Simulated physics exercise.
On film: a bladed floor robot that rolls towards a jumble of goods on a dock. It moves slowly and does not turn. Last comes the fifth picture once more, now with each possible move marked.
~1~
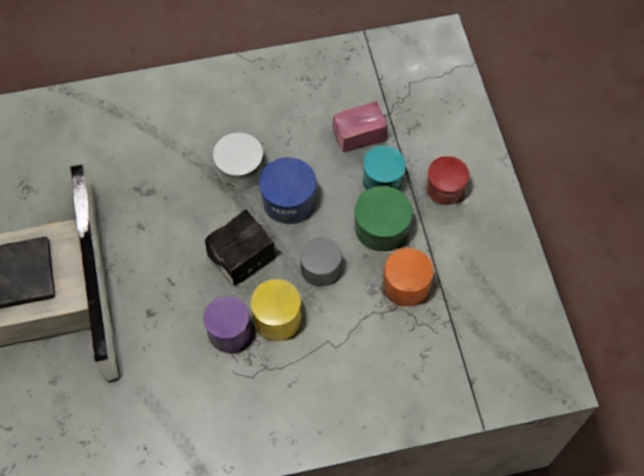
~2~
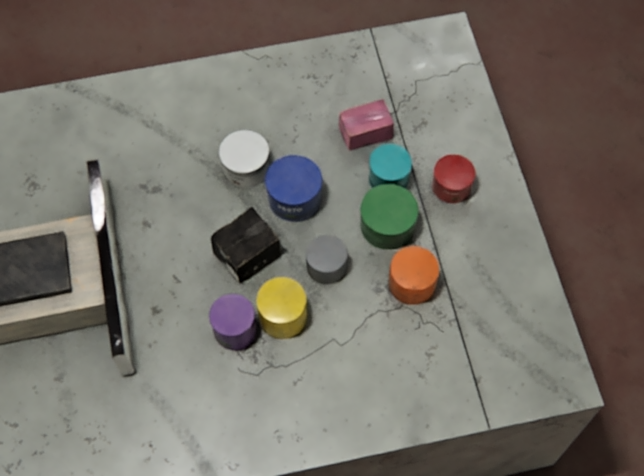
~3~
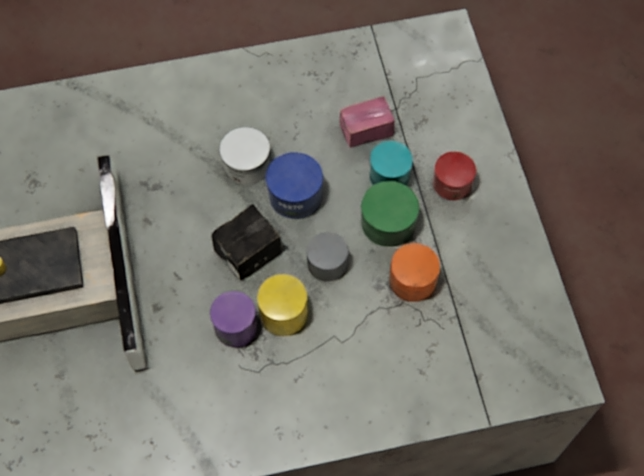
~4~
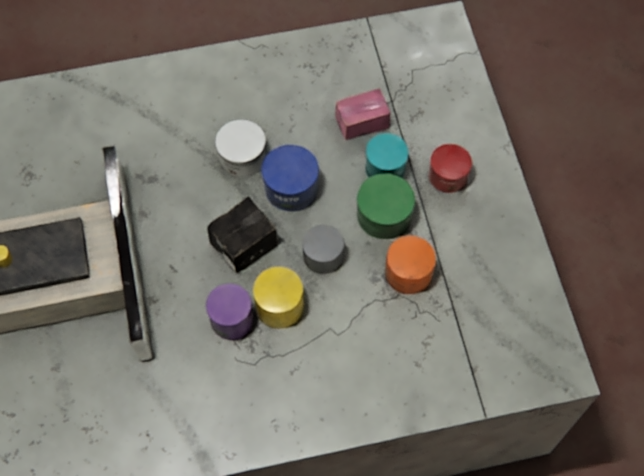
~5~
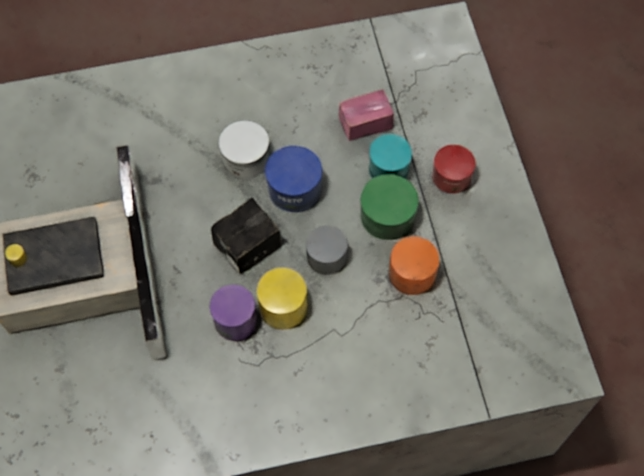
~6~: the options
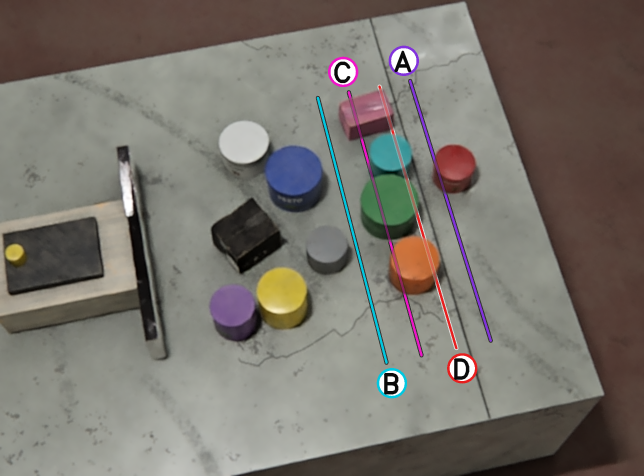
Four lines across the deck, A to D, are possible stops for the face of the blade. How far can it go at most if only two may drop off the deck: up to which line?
It should halt at A.
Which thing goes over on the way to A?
The red pail.
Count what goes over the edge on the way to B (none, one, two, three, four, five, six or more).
The count is none.
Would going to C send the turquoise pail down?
No.
On the copy, A at (448, 203); B at (350, 222); C at (383, 215); D at (415, 209).
On A. First, robot (176, 231); purple pail (297, 303); white pail (265, 145).
Then, robot (289, 209); red pail (469, 160); orange canister (488, 257).
Finally, robot (376, 192); red pail over the edge; green pail (528, 183); one fallen.
By contrast, B is within the limit but short; C is within the limit but short; D is within the limit but short.
